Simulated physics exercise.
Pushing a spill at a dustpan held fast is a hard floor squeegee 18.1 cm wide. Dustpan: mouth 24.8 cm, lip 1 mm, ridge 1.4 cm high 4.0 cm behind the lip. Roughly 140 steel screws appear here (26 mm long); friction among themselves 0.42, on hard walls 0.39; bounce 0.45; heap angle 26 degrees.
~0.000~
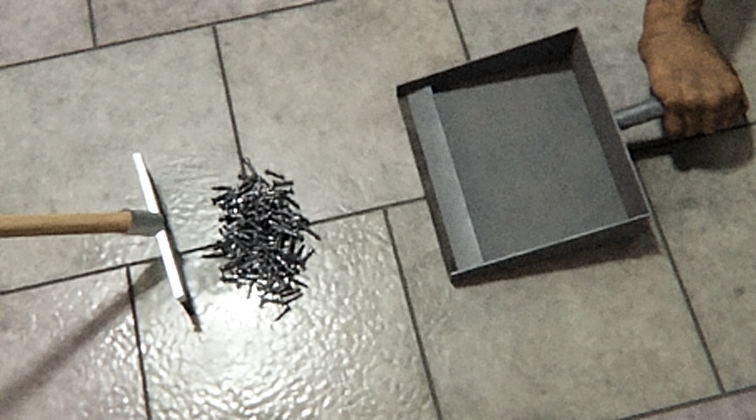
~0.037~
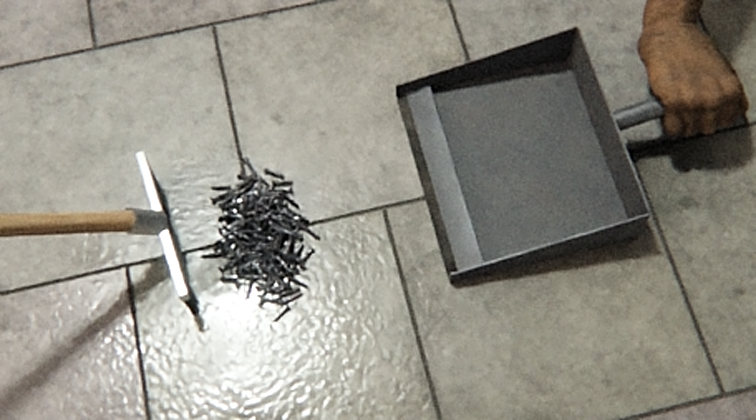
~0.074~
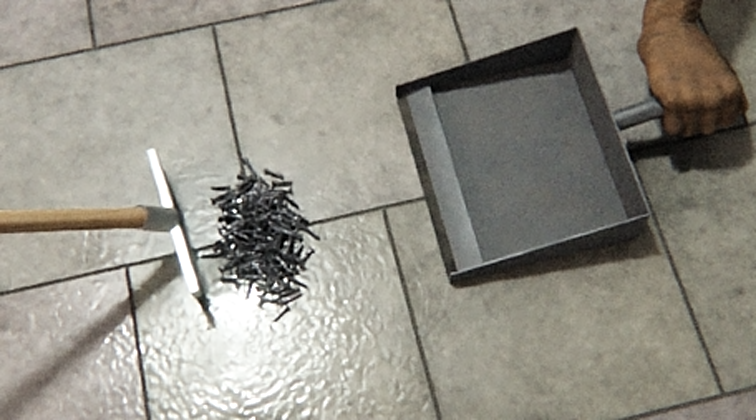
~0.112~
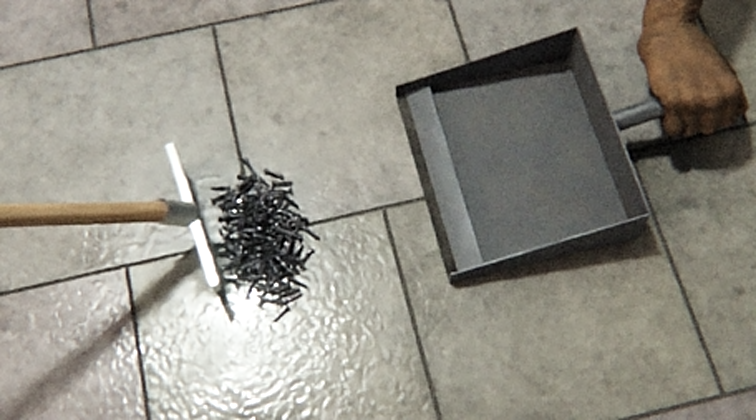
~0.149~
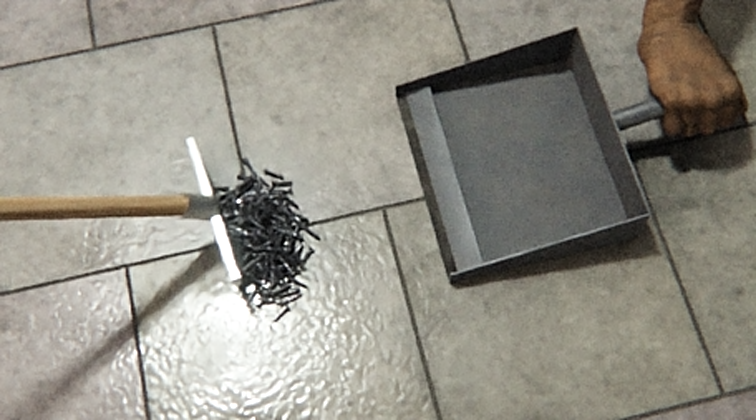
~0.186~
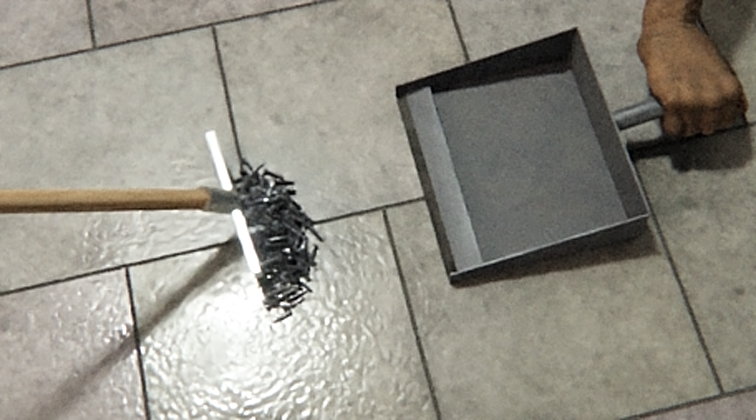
At the start, a squeegee with a wooden handle rests left of a heap of dark screws on grey tiles, while a hand holds a dustpan still at right. The blade slides right across the gap, meets the heap, then pushes into its left side, packing the screws slightly rightward.
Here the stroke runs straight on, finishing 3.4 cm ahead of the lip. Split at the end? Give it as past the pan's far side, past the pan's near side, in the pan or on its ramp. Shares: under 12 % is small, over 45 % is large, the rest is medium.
Far side: A small share; near side: A small share; pan: A medium share.
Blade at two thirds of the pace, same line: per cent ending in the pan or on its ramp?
It would be near 15 per cent.
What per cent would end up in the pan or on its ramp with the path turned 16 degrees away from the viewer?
Then about 15 per cent.
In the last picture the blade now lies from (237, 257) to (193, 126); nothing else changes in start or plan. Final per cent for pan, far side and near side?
Split: Pan = 10, far = 5, near = 0.
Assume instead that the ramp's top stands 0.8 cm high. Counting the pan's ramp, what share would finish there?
25 per cent.
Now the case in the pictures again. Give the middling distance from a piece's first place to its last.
Median: Approx. 18 cm.
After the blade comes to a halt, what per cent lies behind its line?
Estimate: About 20 %.
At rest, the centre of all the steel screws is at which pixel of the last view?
My guess is close to (410, 187).
After 0.33 s, middle of the blade 12 cm from the lip; 0 % over the lip, far side 0 %, near side 0 %.
Then, at 0.43 s, middle of the blade 6 cm from the lip; 0 % over the lip, far side 0 %, near side 0 %.
After 0.66 s, middle of the blade 4 cm from the lip; 20 % over the lip, far side 0 %, near side 5 %.
In the end, at 1.4 s, far side 0 %, near side 5 %, pan 20 %, in front of the lip or behind the blade 75 %.
